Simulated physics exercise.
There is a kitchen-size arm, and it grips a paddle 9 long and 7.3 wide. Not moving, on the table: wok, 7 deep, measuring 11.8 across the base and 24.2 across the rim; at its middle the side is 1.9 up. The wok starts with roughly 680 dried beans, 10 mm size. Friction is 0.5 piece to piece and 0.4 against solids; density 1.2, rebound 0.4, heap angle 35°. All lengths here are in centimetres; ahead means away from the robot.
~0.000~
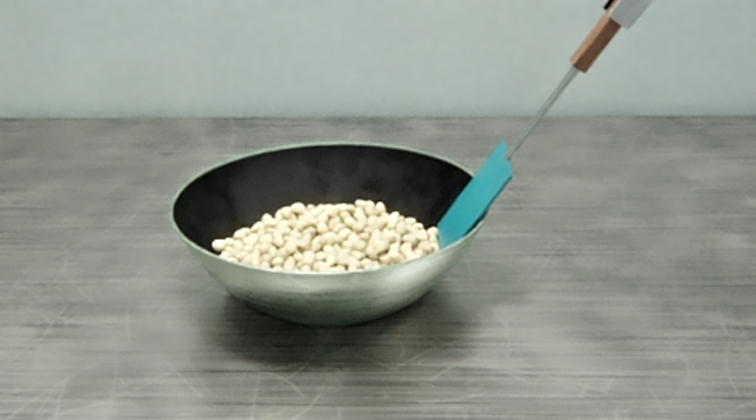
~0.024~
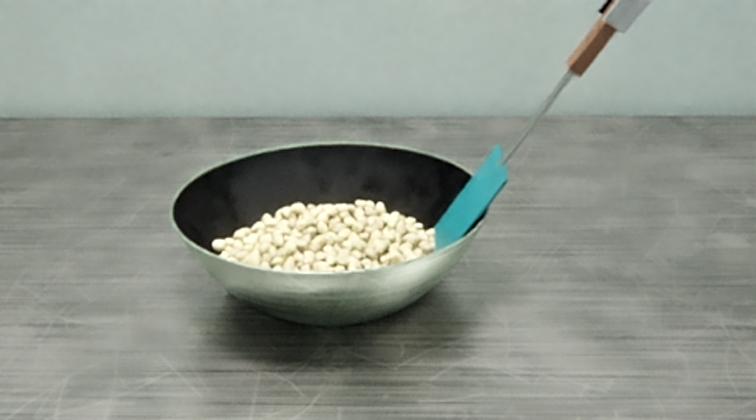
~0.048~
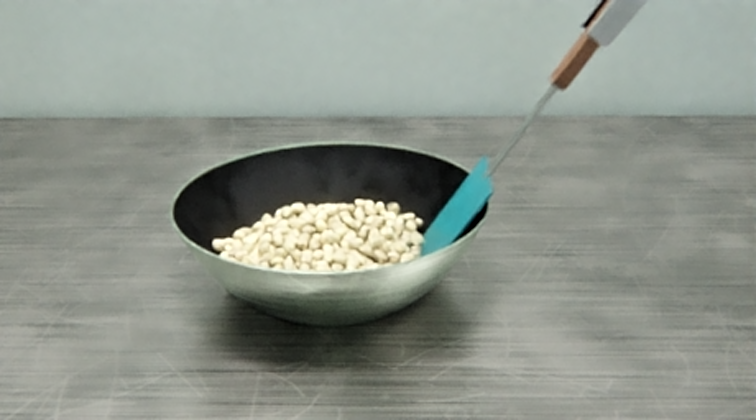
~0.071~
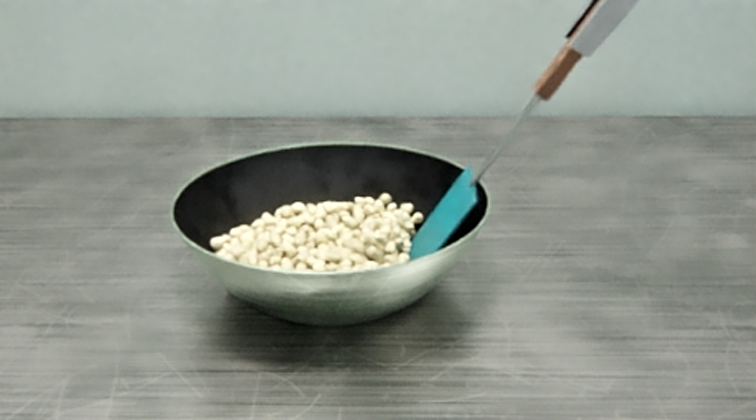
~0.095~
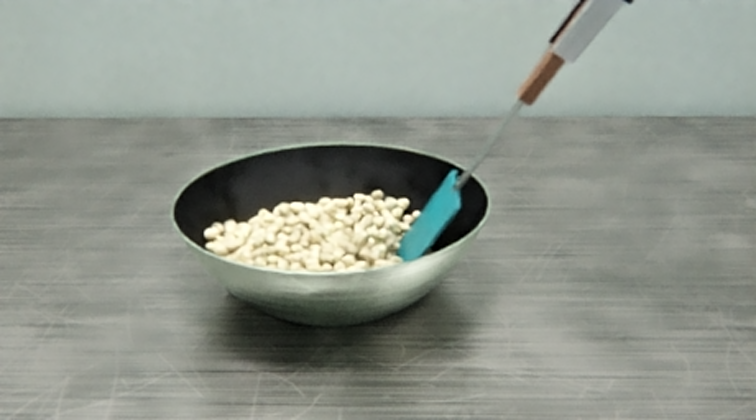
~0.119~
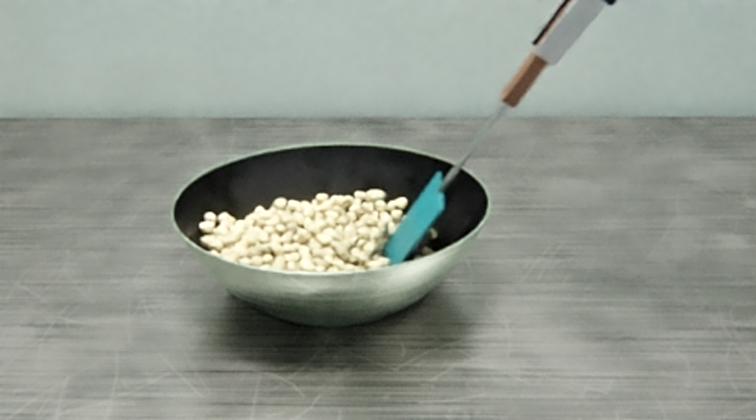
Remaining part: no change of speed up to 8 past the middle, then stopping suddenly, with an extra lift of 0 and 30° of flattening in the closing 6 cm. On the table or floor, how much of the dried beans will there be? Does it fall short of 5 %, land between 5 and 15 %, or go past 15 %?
It lands between 5 and 15 %.
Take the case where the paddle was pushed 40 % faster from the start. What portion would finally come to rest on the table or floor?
Then roughly 10 percent.
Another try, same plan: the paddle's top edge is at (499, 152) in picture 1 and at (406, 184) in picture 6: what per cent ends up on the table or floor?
Close to 10 in a hundred.
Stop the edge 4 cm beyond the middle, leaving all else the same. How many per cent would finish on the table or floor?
Result: Approx. 0 %.
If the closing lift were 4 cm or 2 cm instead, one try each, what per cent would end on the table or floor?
10 and 5 per cent.
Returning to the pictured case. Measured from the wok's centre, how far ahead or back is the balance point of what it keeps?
4.0 cm ahead.
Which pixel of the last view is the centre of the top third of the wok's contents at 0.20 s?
I'd put it close to (256, 237) in the last picture.
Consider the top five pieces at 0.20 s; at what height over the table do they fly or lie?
Roughly 6 centimetres.
After 0.20 s, sloping 56°, highest piece 6 above the table; 685 in the wok.
After 0.28 s, sloping 42°, highest piece 8 above the table; 685 in the wok.
After 0.52 s, sloping 26°, highest piece 8 above the table; 635 in the wok, 46 on the table or floor, 4 on the blade or in flight.
After 1.57 s, sloping 26°, highest piece 8 above the table; 635 in the wok, 50 on the table or floor.
At rest, 635 in the wok, 50 on the table or floor. That is 7 % on the table or floor.
